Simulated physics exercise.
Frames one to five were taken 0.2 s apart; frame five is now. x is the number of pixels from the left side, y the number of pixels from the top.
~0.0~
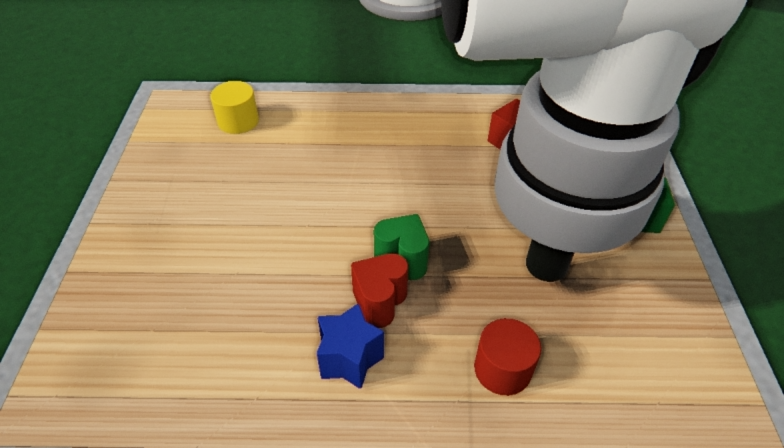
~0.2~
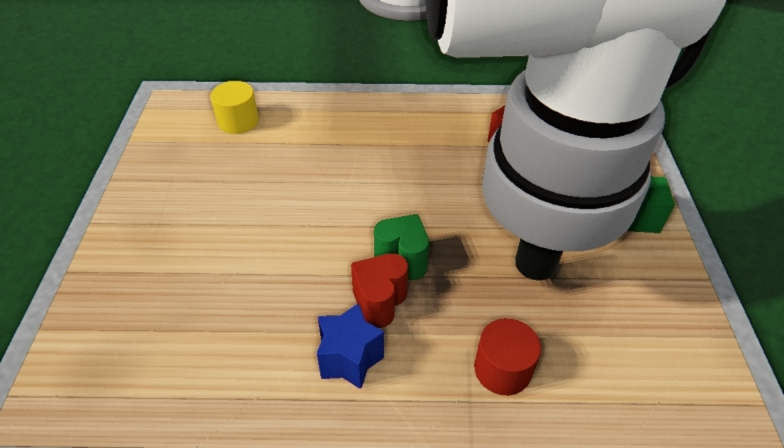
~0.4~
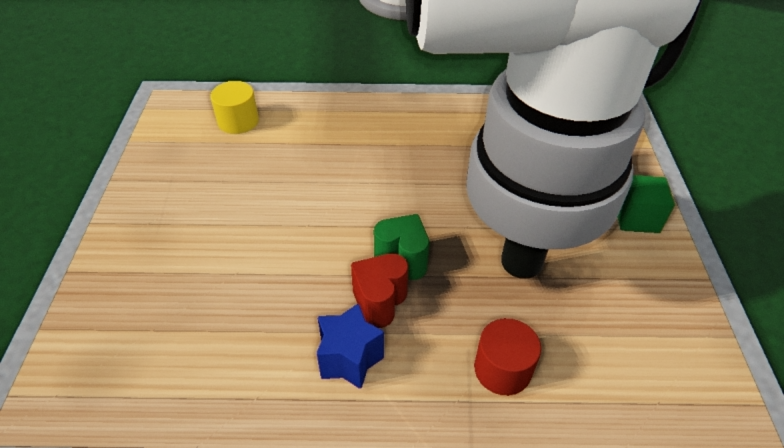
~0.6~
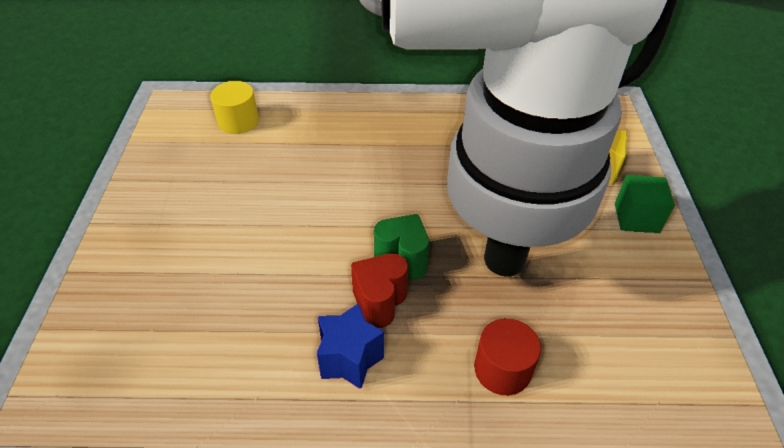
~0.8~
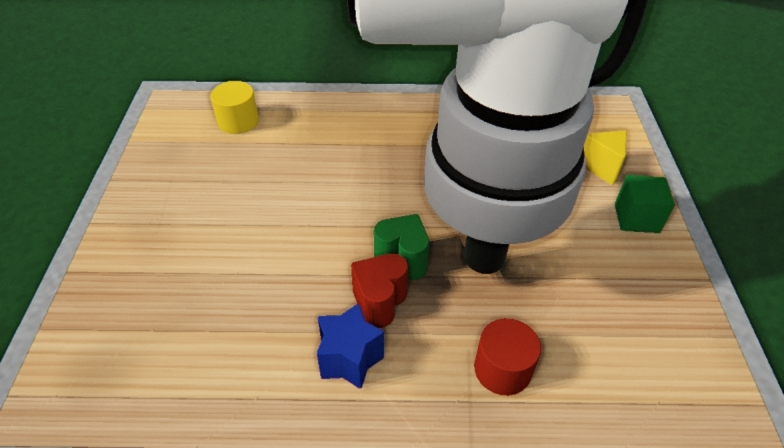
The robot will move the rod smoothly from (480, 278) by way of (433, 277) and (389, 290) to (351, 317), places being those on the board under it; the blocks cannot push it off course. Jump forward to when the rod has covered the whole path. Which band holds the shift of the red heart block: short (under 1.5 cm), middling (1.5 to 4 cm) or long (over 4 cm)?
Net shift: Above 4 cm.
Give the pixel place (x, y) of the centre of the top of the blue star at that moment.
Final place: (319, 345).
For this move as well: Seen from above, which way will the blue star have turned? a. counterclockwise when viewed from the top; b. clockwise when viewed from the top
Correct choice: A.
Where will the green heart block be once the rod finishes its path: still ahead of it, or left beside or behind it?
The green heart block is left behind or beside.
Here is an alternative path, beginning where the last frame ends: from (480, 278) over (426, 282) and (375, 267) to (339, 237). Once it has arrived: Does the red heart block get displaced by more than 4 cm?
My answer is no.
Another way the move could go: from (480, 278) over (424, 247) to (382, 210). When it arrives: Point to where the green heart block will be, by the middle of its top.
It should be at about (379, 227).
What follows on the original path. One third of the way, rod (435, 259); green heart block (394, 229).
Two thirds of the way, rod (388, 273); blue star (333, 339), turned 35° anticlockwise; red heart block (341, 286); green heart block (372, 230), turned 60° clockwise.
At the end, rod (350, 299); blue star (319, 345), turned 75° anticlockwise; red heart block (293, 303), turned 25° clockwise; green heart block (372, 230), turned 60° clockwise; red cylinder in place.
